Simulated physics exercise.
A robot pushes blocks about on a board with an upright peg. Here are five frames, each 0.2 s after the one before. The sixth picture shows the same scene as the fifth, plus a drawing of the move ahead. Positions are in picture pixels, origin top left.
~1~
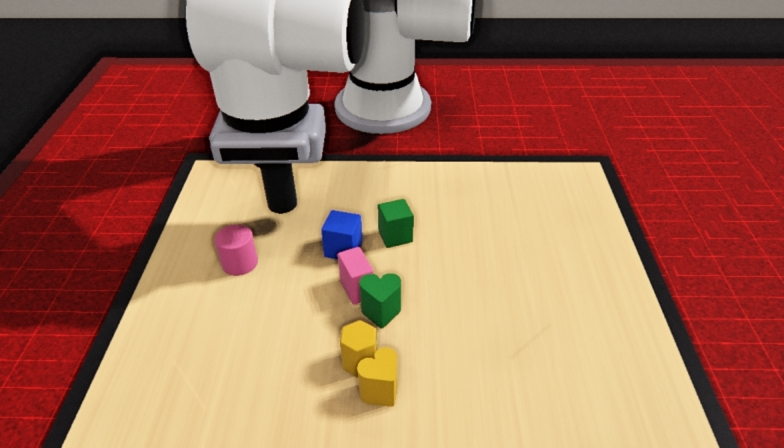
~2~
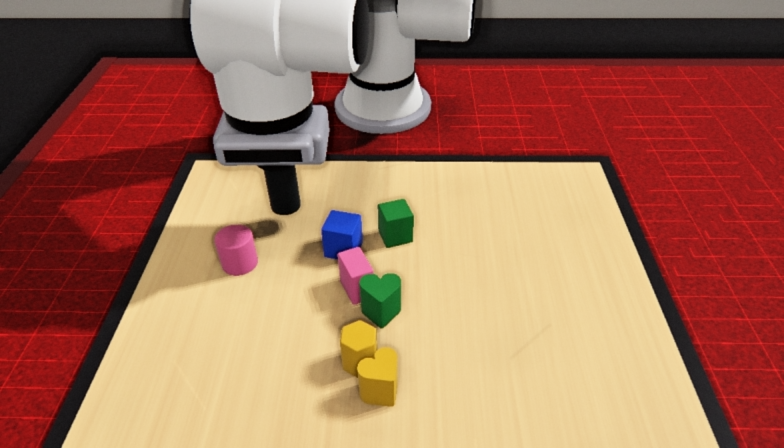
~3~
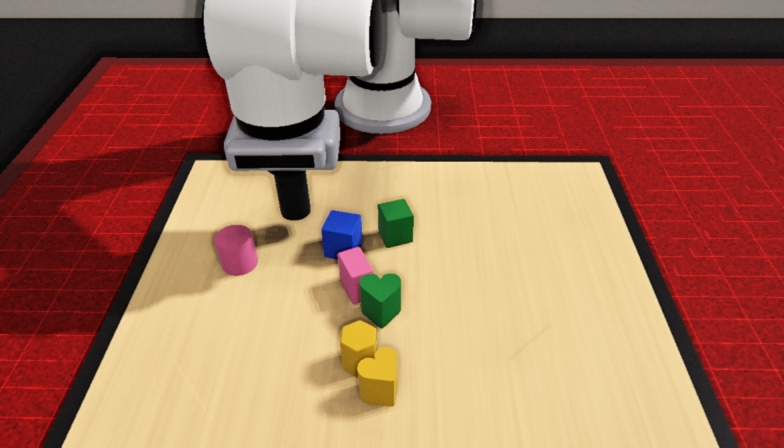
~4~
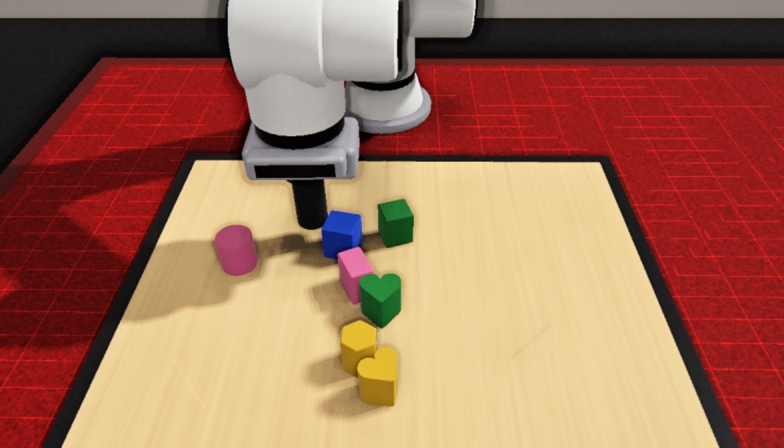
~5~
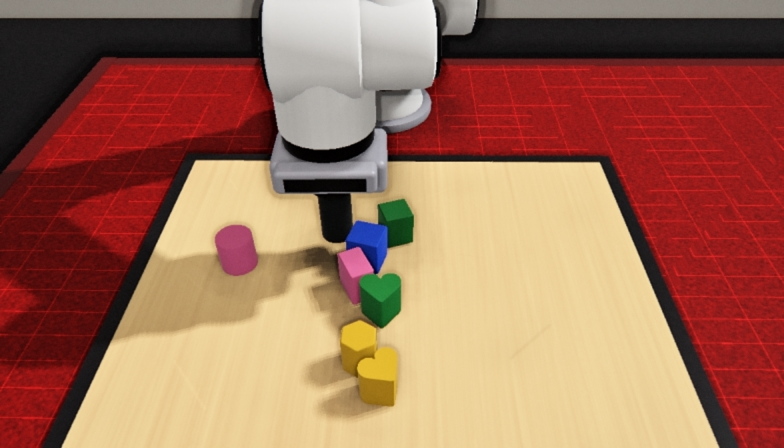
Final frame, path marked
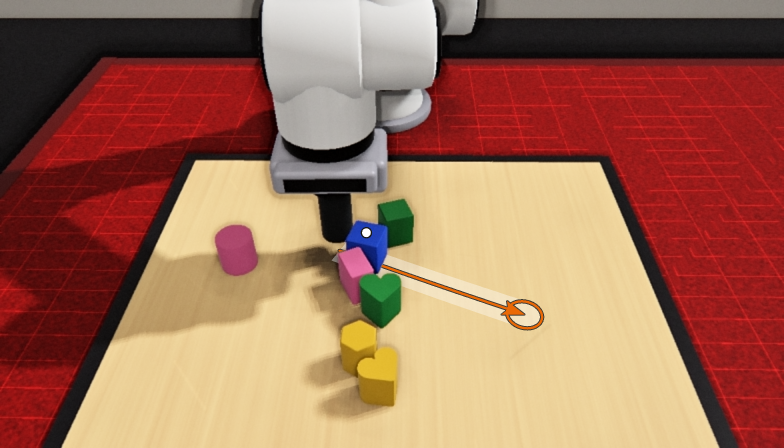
The video shows a robot arm moving a black peg rightward and slightly nearer over a wooden board of colored blocks, then pushing the blue block right toward the green square one while the other pieces stay still.
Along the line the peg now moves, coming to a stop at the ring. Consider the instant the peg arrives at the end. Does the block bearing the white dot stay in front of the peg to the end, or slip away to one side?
The peg will still be pushing it.
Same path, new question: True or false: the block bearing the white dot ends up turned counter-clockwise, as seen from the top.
That claim is false.
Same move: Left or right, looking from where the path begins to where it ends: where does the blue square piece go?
To the path's right.
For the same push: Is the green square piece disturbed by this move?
That block is going to be left alone.
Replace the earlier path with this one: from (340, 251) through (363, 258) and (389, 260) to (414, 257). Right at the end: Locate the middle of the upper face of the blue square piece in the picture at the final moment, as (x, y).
Its top centre lands on (431, 251).
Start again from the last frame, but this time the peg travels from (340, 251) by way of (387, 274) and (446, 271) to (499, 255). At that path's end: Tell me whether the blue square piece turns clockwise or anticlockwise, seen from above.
It turns round clockwise.
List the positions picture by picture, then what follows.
Lower end of the peg (283, 205), tops of blocks, pink oblong block (355, 261), blue square piece (341, 222), green square piece (396, 209), in the first frame.
Peg (286, 206), blocks as before, in the second frame.
Peg (296, 211), blocks as before, in the third frame.
Peg (313, 220), blocks as before, in the fourth frame.
Peg (338, 233), pink oblong block (355, 261), blue square piece (366, 233), green square piece (396, 209), in the fifth frame.
The drawn path runs in a line from (340, 251) to (524, 315); the dot is on the blue square piece.
The first path, step by step. One third of the way, peg (396, 253); blue square piece (426, 256), turned 15° clockwise.
Two thirds of the way, peg (461, 275); blue square piece (491, 283), turned 35° clockwise.
At the end, peg (528, 297); pink oblong block not moved; blue square piece (557, 313), turned 55° clockwise; green square piece not moved.
